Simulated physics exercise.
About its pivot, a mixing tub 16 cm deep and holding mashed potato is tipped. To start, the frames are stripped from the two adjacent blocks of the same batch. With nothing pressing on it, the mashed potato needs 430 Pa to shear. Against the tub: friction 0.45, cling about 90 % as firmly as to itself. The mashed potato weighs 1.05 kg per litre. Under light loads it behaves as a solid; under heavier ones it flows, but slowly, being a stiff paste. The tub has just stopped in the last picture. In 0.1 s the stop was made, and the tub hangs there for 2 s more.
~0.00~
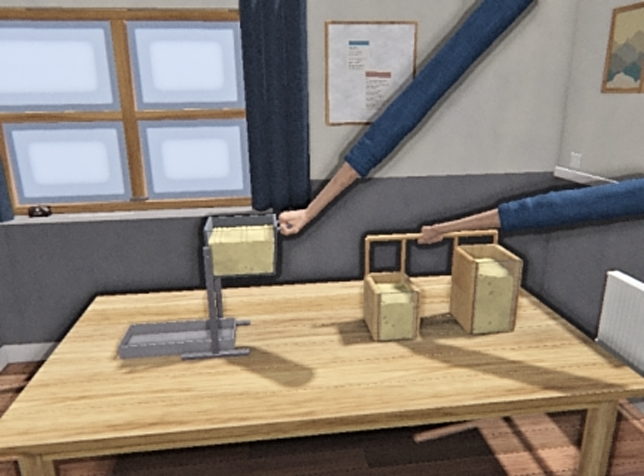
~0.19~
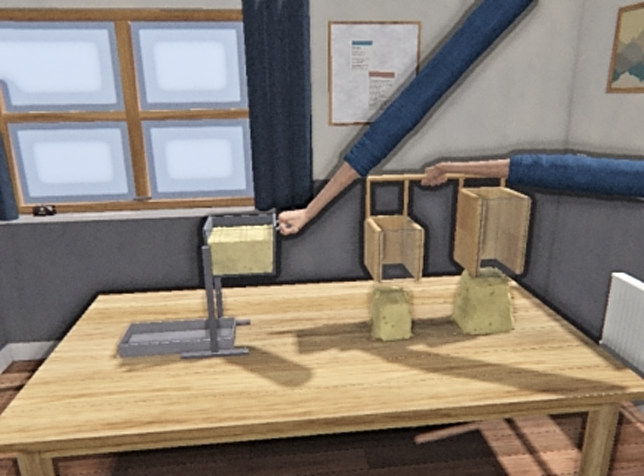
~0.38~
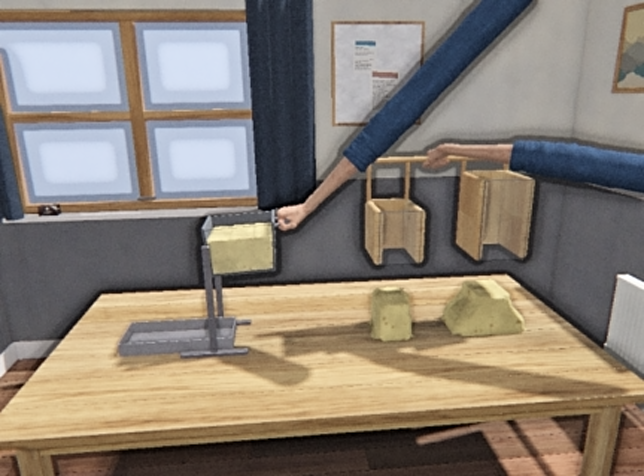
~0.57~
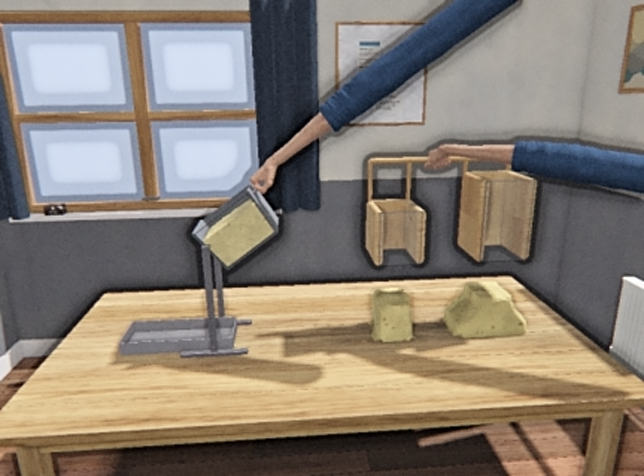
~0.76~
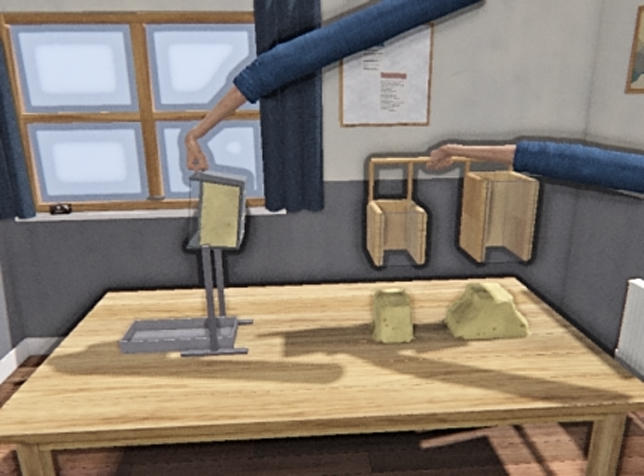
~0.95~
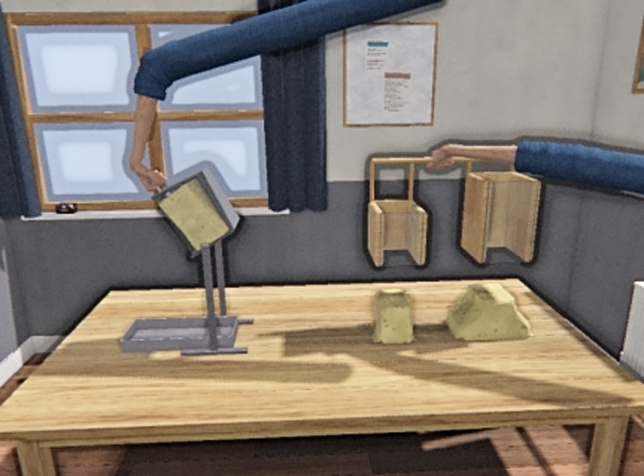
Two hands were at work over a table: one lifted a pair of joined wooden boxes off two pale blocks, which sagged, the taller one more, then the other swung a filled grey tub over leftward.
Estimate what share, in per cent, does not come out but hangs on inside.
Some 0 per cent hangs on inside.
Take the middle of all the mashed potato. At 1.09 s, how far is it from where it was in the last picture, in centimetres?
Around 12 centimetres.
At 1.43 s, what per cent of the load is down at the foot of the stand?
Near 100 %.
After 1.09 s, the tub is at 118 degrees and holds 35 %.
After 1.26 s, the tub is at 118 degrees and holds 0 %.
After 1.43 s, the tub is at 118 degrees and holds 0 %.
After 1.60 s, the tub is at 118 degrees and holds 0 %.
After 2.95 s, at the end, the tub is at 118 degrees and holds 0 %.
